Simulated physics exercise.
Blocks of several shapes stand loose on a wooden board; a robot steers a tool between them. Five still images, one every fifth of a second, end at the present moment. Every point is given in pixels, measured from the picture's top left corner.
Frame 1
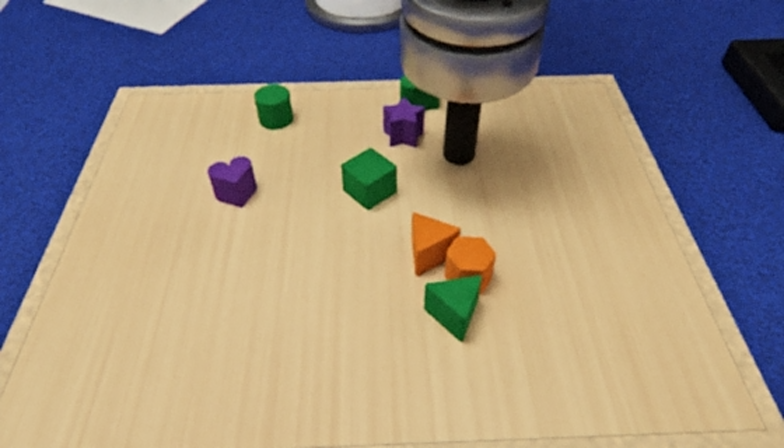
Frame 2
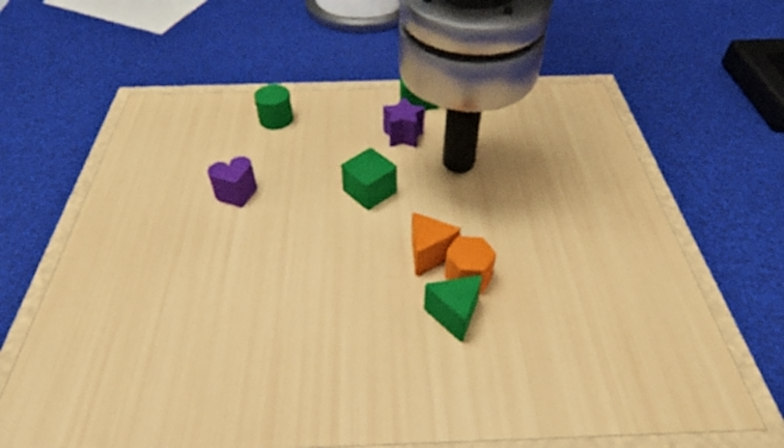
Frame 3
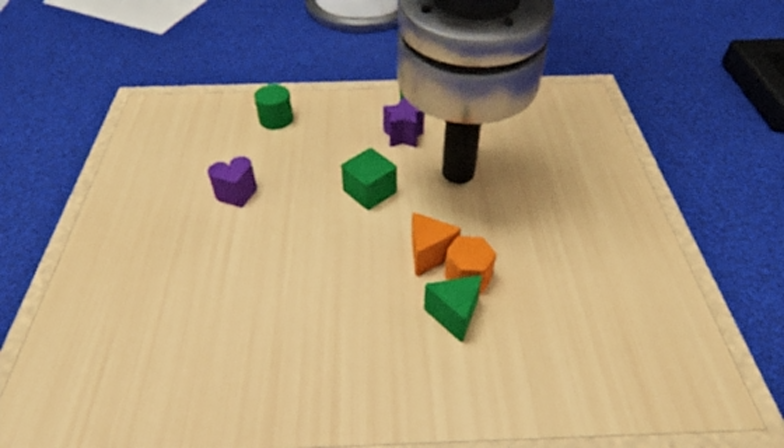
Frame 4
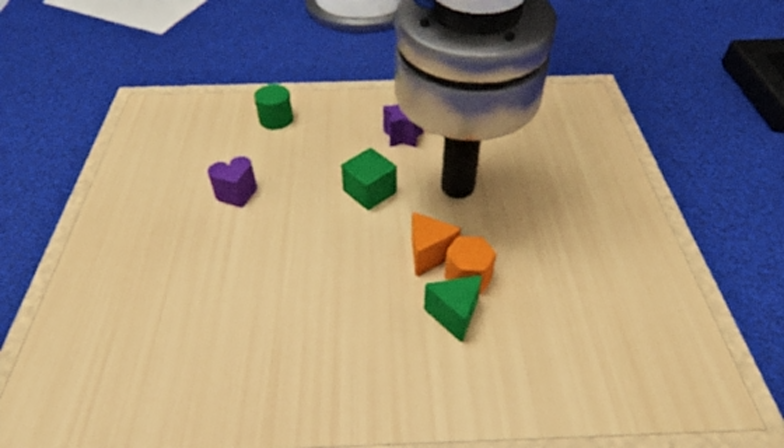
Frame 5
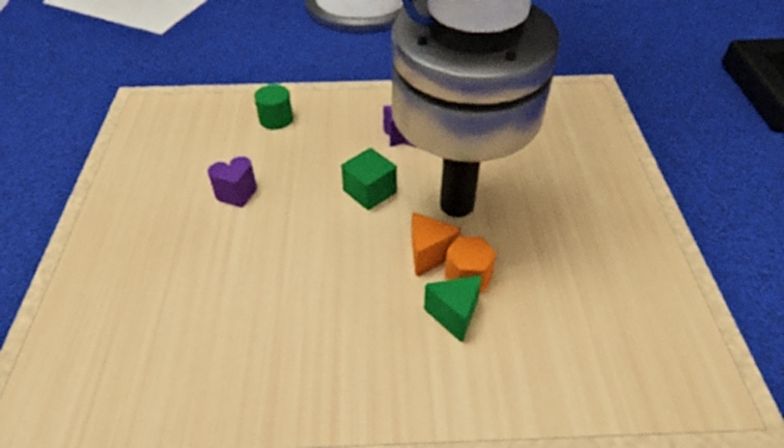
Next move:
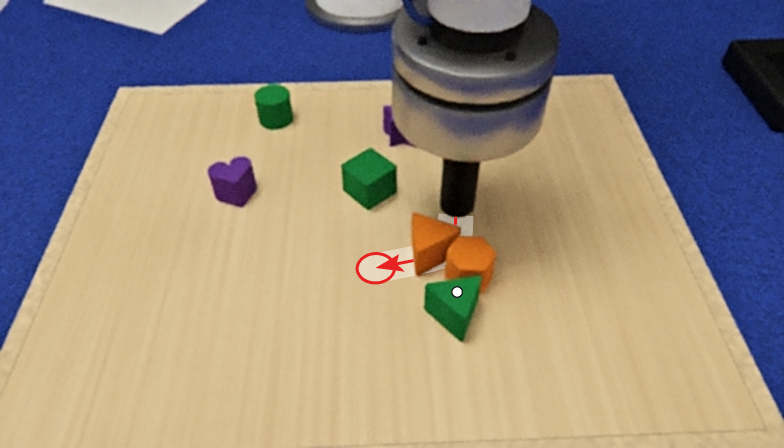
To begin with, a dark rod hanging from a silver robot tool stands near the back of a wooden board, among scattered green, purple and orange blocks. The tool then moves slowly toward the viewer, covering part of the purple star and nearing the orange blocks, while every block stays still.
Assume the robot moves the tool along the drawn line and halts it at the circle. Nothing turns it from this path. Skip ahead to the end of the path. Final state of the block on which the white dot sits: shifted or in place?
That block is not shifted.
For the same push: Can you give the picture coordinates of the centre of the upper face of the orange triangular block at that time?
When the path ends, it will be at (343, 260).
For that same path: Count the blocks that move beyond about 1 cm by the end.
That's one.
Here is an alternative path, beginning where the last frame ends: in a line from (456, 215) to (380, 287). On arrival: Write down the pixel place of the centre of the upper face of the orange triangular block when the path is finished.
Most likely (398, 289).
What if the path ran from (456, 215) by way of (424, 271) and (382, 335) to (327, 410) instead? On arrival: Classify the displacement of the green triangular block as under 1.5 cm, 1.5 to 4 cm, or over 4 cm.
It shifts under 1.5 cm.
Drawn move, from (456, 215) over (451, 244) and (417, 260) to (376, 268); the dot is on the green triangular block.
On the path given first. One third of the way, tool at (452, 235); orange triangular block at (425, 235), turned 15° clockwise.
Two thirds of the way, tool at (416, 251); orange triangular block at (386, 249), turned 25° clockwise.
At the end, tool at (375, 259); orange triangular block at (343, 260), turned 15° clockwise; green triangular block still.
